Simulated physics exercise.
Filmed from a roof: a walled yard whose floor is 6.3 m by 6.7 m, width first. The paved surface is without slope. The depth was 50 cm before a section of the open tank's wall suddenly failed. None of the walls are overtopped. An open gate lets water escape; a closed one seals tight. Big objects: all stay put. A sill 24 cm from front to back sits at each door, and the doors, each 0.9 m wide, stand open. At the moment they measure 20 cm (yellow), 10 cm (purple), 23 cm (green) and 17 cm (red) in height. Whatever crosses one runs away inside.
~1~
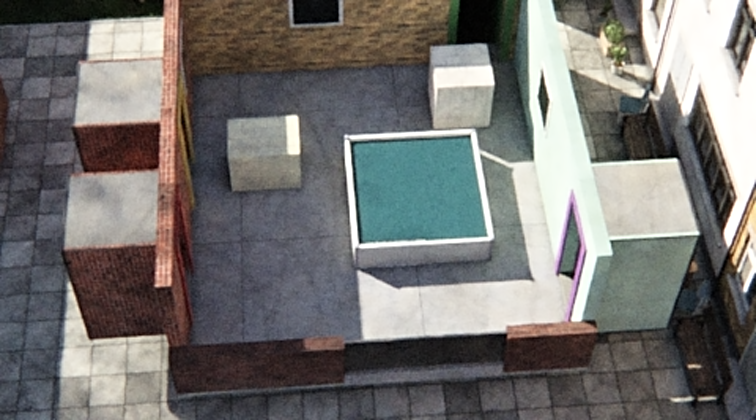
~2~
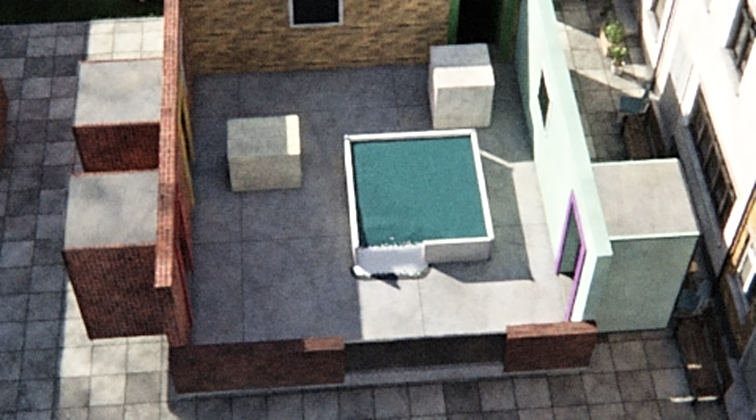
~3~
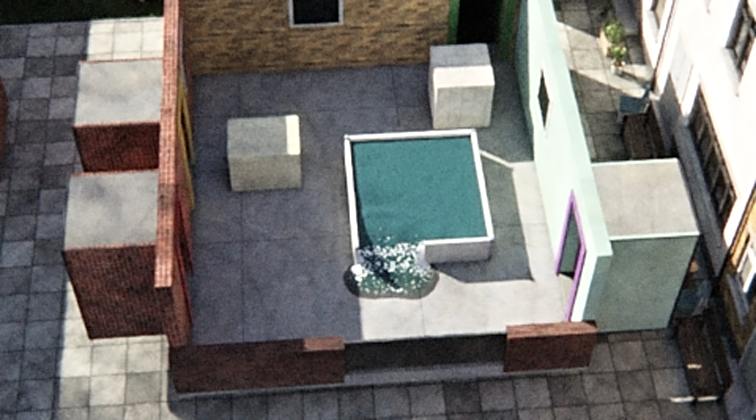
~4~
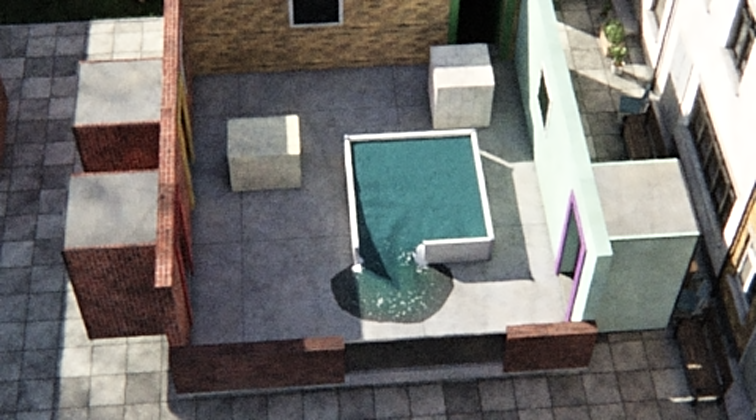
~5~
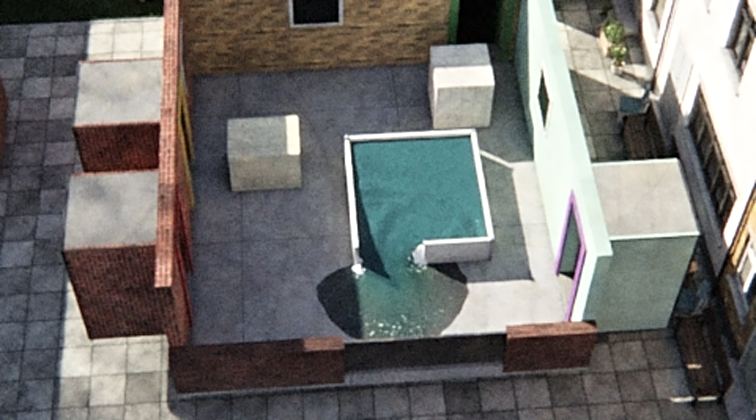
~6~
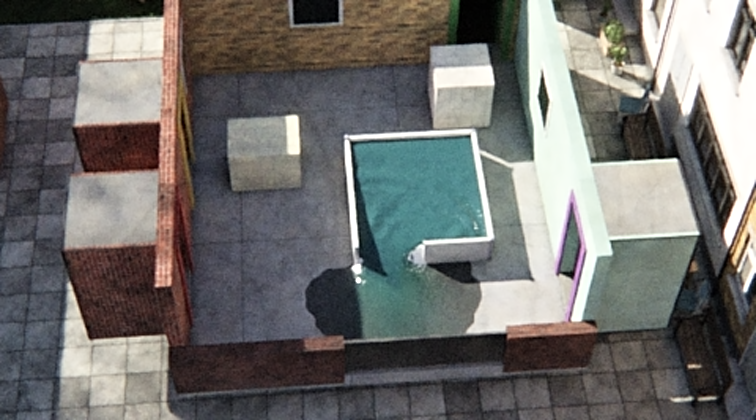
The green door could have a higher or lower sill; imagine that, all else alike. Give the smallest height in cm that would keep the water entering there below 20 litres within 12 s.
Roughly 8.5 cm.
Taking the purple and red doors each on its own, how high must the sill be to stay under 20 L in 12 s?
You'd want some 12.5 cm at purple and some 11.0 cm at red.
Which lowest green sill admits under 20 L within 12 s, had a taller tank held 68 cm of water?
The step would need to be some 12.0 cm high.
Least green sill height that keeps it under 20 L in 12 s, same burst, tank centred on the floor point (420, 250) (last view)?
You'd need some 7.5 cm.
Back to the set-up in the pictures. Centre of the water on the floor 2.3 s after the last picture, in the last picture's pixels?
About (393, 256).
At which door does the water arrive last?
That would be the green door.
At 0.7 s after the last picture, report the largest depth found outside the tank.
30 cm.
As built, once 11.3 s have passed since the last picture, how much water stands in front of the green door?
It comes to about 8.5 centimetres deep.
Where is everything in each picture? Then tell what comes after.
The open tank at (417, 189) is whole and still, 50 cm deep; the green door at (480, 24) is dry, in the first picture.
Water pours out at (391, 258) and has run 0.3 m, to (364, 277); about 6 cm deep outside, 50 cm at the back, in the second picture.
Water pours out at (391, 259) and has run 0.7 m, to (401, 295); about 8 cm deep outside, 50 cm at the back, in the third picture.
Water pours out at (391, 259) and has run 1.2 m, to (400, 319); about 6 cm deep outside, 50 cm at the back, in the fourth picture.
Water pours out at (391, 259) and has run 1.6 m, to a hidden place; about 5 cm deep outside, 50 cm at the back, in the fifth picture.
The front is at a hidden place, 1.9 m from the gap at (391, 259); 3.6 m2 of floor is wet, 50 cm left at the back; the green door at (480, 24), 5.2 m from the gap, is still 5.1 m from the nearest water, in the sixth picture.
Then, 0.7 s after the last picture water covers 15 % of the floor, deepest (30 cm) near (390, 360); it has not reached the green door.
Then, 2.3 s after the last picture water covers 30 % of the floor, deepest (32 cm) near (191, 373); it has not reached the green door.
Then, 11.3 s after the last picture water covers 100 % of the floor, deepest (12 cm) near (369, 152); 8 cm at the green door, 0 litres in over its 23 cm sill.
At the green door as built, the water peaked near 11 cm, 8.1 s after the last picture.
With a sill of 7.5 cm, 30 litres would have come in within the 12 s; with 10 cm, 7 litres. So under 20 litres takes about 8.5 cm.
